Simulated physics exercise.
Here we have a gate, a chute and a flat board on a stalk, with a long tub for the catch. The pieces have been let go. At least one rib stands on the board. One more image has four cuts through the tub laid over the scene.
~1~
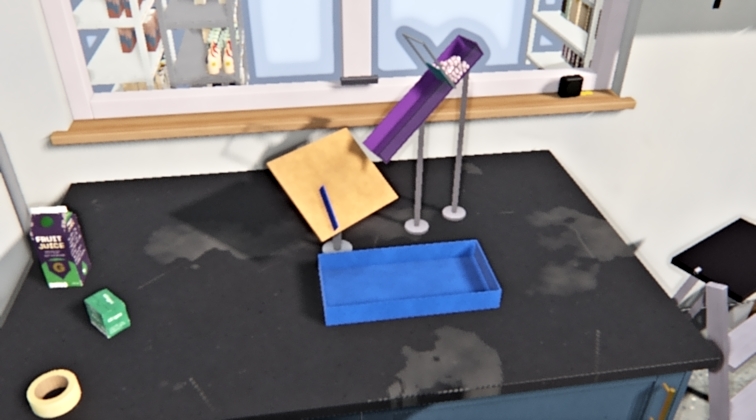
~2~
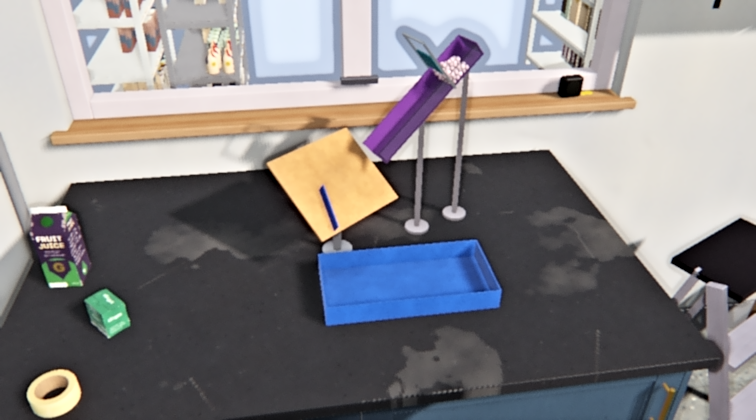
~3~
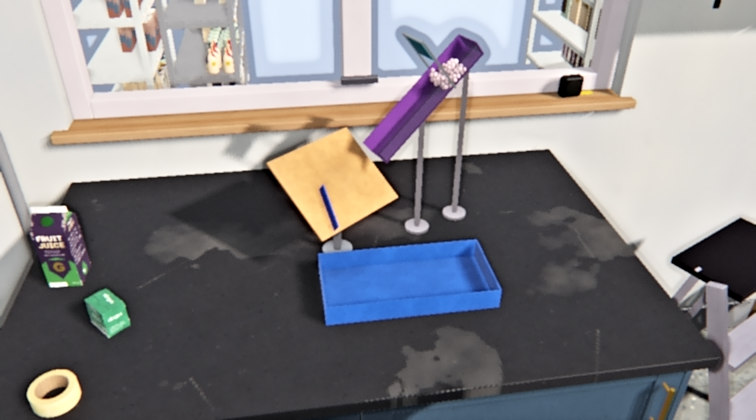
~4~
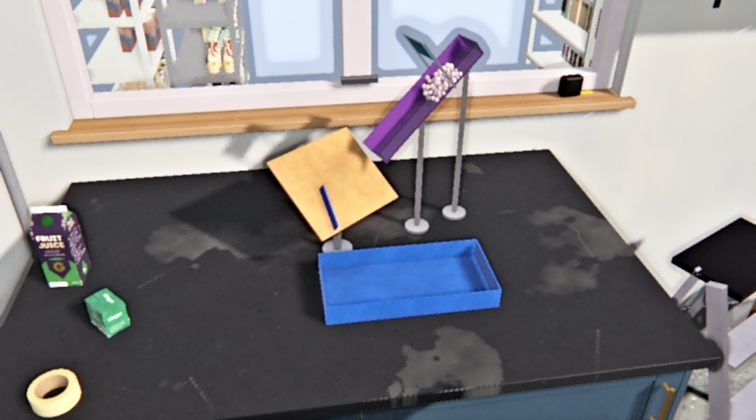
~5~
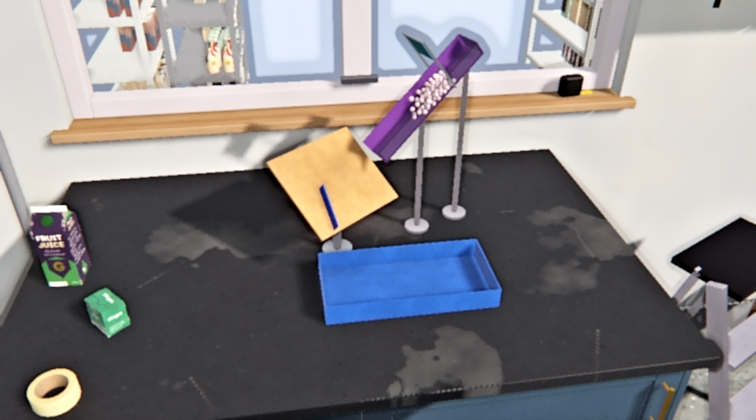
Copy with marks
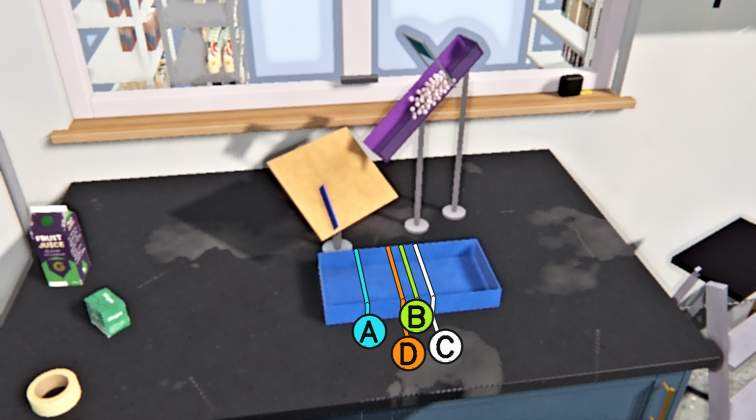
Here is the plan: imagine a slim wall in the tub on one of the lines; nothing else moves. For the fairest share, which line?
A is best.
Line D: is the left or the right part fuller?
The left side.
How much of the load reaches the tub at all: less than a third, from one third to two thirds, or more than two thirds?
About that: More than two thirds.
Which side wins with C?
More lands on the left.
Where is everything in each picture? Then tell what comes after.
The first frame shows load behind the gate near (451, 68), sugar pearls; lip of the chute near (379, 158), sloping fairly steeply.
The second frame shows middle of the board near (335, 181), tilted fairly steeply; middle of its low edge near (362, 218); of its high edge near (309, 144).
The third frame shows front corners of the tub near (326, 308) and (501, 290), empty; front of the load near (436, 84).
The fourth frame shows middle of the load near (444, 82); its front near (429, 97), close to a quarter of the way to the lip; rib from (323, 184) to (339, 227).
The fifth frame shows middle of the load near (433, 90); its front near (414, 117), close to half of the way to the lip.
On the marked copy, line A crosses the front rim at (367, 303); line B crosses the front rim at (417, 298); line C crosses the front rim at (433, 297); line D crosses the front rim at (402, 300).
With A, of what is caught, close to a third on the left of the divider, close to two thirds on the right.
With B, of what is caught, the bulk on the left of the divider, a small share on the right.
With C, of what is caught, all but a few on the left of the divider, a small share on the right.
With D, of what is caught, the bulk on the left of the divider, a small share on the right.
